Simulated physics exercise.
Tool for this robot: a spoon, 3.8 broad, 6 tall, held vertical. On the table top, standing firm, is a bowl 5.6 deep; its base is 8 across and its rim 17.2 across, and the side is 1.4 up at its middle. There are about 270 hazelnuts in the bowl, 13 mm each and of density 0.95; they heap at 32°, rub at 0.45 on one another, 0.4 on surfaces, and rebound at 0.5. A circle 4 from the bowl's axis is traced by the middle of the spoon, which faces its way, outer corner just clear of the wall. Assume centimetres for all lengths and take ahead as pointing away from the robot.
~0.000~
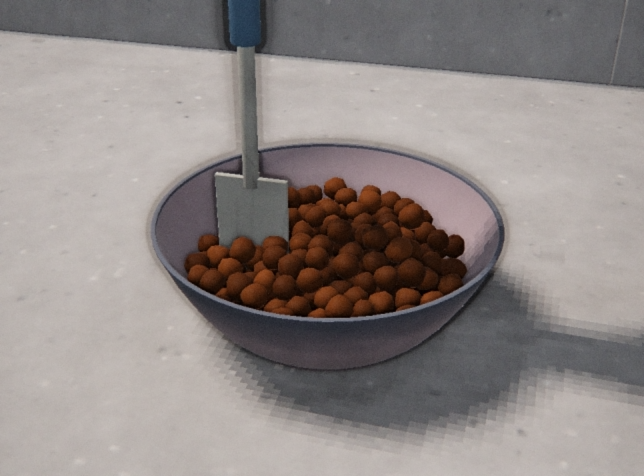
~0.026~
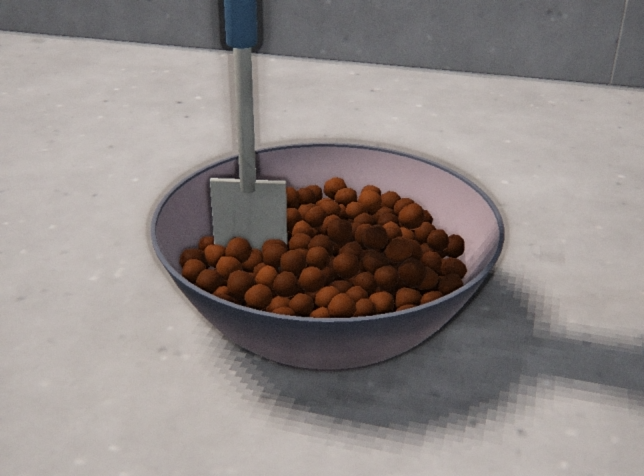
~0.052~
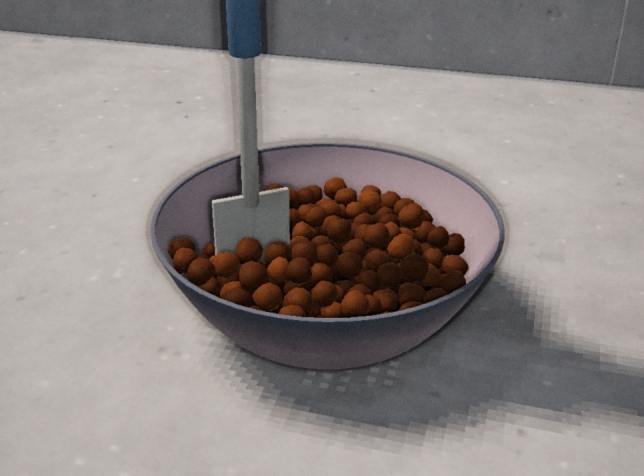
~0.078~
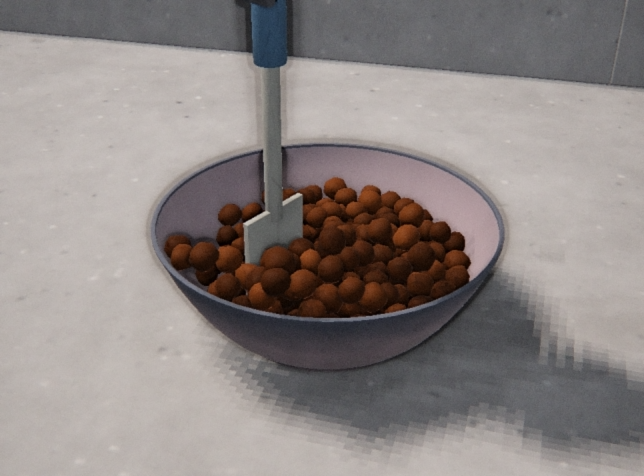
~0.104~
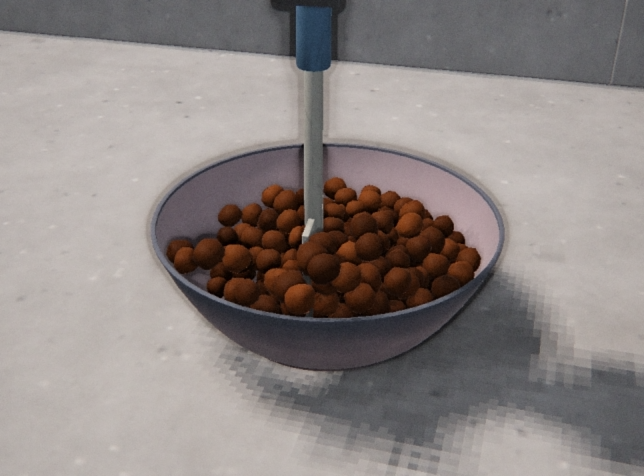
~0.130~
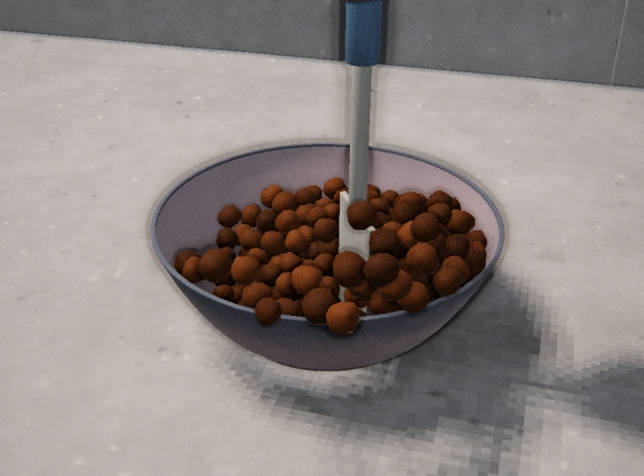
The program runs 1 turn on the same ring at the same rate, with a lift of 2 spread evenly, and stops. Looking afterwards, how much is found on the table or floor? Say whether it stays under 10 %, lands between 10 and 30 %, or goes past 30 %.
It goes past 30 %.
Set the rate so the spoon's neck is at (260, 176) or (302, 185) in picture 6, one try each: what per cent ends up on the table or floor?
Around 15 and 30 per cent respectively.
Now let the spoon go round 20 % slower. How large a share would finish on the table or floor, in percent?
Estimate: Near 30 in a hundred.
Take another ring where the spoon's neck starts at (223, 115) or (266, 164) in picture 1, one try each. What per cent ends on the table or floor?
I'd guess some 20 and 35 percent.
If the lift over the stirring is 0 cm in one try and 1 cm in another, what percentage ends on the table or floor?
50 and 45 %.
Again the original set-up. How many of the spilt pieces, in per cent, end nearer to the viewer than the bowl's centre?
Around 40 percent of the pieces.
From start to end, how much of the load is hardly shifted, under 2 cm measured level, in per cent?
Around 20 in a hundred, roughly.
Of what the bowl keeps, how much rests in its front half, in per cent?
About 50 %.
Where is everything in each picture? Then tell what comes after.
Spoon neck at (250, 151), 0° round; upper third of the load around (336, 252), from x 195 to 455, top at y 190; 271 in the bowl, in the first frame.
Spoon neck at (247, 153), 10° round; upper third of the load around (331, 252), from x 190 to 455, top at y 190, in the second frame.
Spoon neck at (250, 167), 36° round; upper third of the load around (325, 261), from x 180 to 455, top at y 190, in the third frame.
Spoon neck at (273, 180), 65° round; upper third of the load around (331, 261), from x 175 to 460, top at y 190; 270 in the bowl, 1 in flight or on the tool, in the fourth frame.
Spoon neck at (313, 185), 94° round; upper third of the load around (361, 261), from x 180 to 470, top at y 190; 267 in the bowl, 4 in flight or on the tool, in the fifth frame.
Spoon neck at (358, 181), 123° round; upper third of the load around (402, 254), from x 185 to 475, top at y 190; 259 in the bowl, 12 in flight or on the tool, in the sixth frame.
After 0.21 s, 209° round, highest piece 13 above the table; 227 in the bowl, 1 on the table or floor, 43 in flight or on the tool.
After 0.28 s, 295° round, highest piece 13 above the table; 192 in the bowl, 24 on the table or floor, 55 in flight or on the tool.
After 0.52 s, 0° round, highest piece 6 above the table; 161 in the bowl, 108 on the table or floor, 2 in flight or on the tool.
After 1.22 s, 0° round, highest piece 5 above the table; 160 in the bowl, 111 on the table or floor.
At rest, 160 in the bowl, 111 on the table or floor. That is 41 % on the table or floor.
